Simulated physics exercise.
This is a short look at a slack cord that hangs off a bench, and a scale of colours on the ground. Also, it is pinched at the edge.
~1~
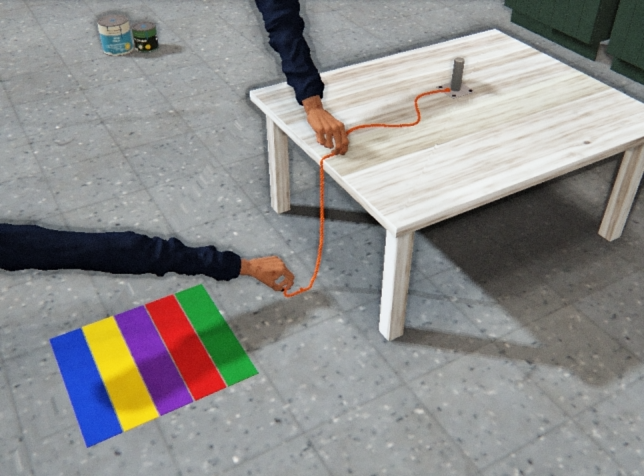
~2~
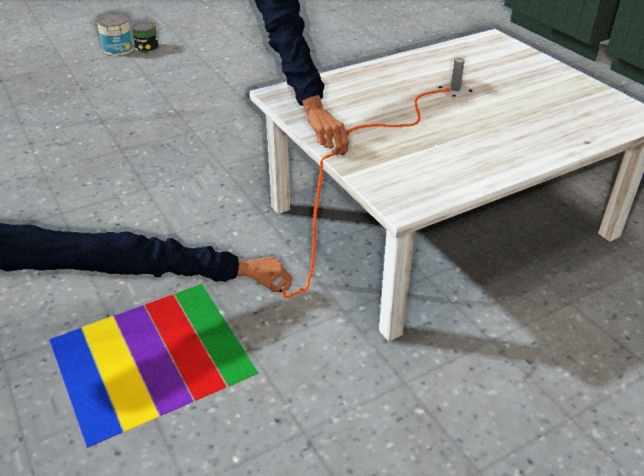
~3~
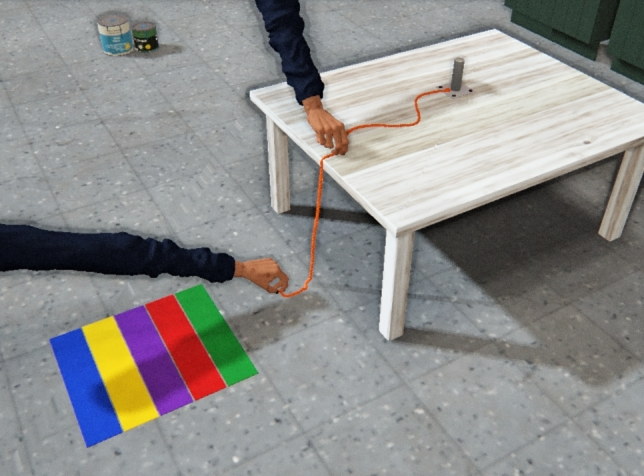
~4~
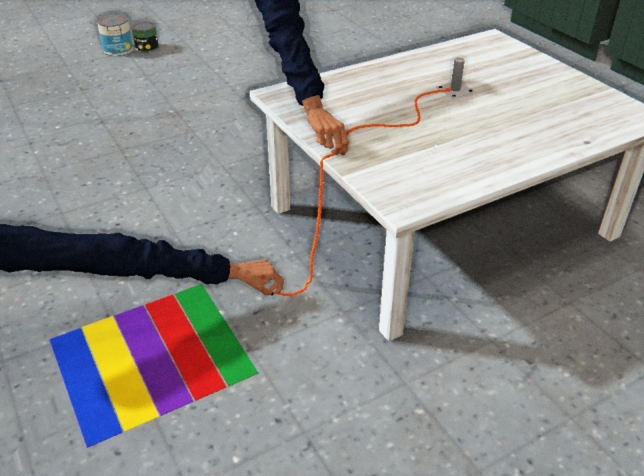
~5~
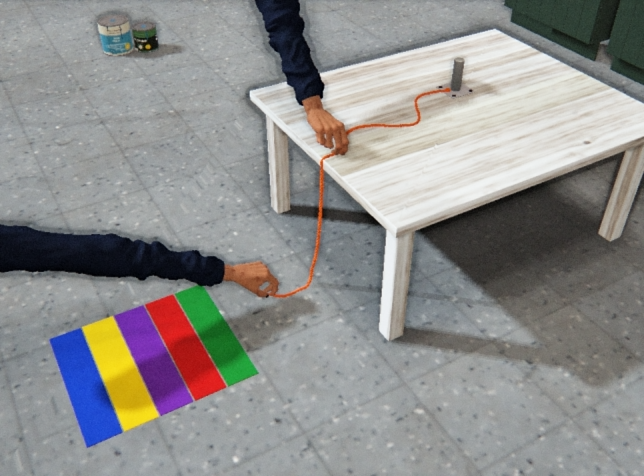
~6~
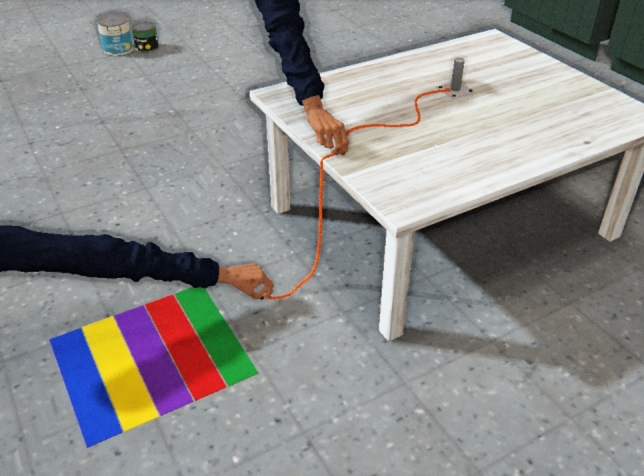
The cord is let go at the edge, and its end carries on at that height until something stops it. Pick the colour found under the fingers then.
Purple is under them.
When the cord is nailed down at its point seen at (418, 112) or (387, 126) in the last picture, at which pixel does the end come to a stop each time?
The spots come out as (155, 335) and (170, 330), in that order.
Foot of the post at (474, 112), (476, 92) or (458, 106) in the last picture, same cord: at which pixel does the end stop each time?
The places are (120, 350), (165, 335) and (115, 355).
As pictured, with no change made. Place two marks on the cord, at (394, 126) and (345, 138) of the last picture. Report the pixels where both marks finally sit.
You'll find the first mark at (368, 127) and the second mark at (321, 148).
A little later, end near (196, 323); over green.
Next, end near (161, 336); over purple.
When it is tight, end near (141, 344); over purple. The purple one.
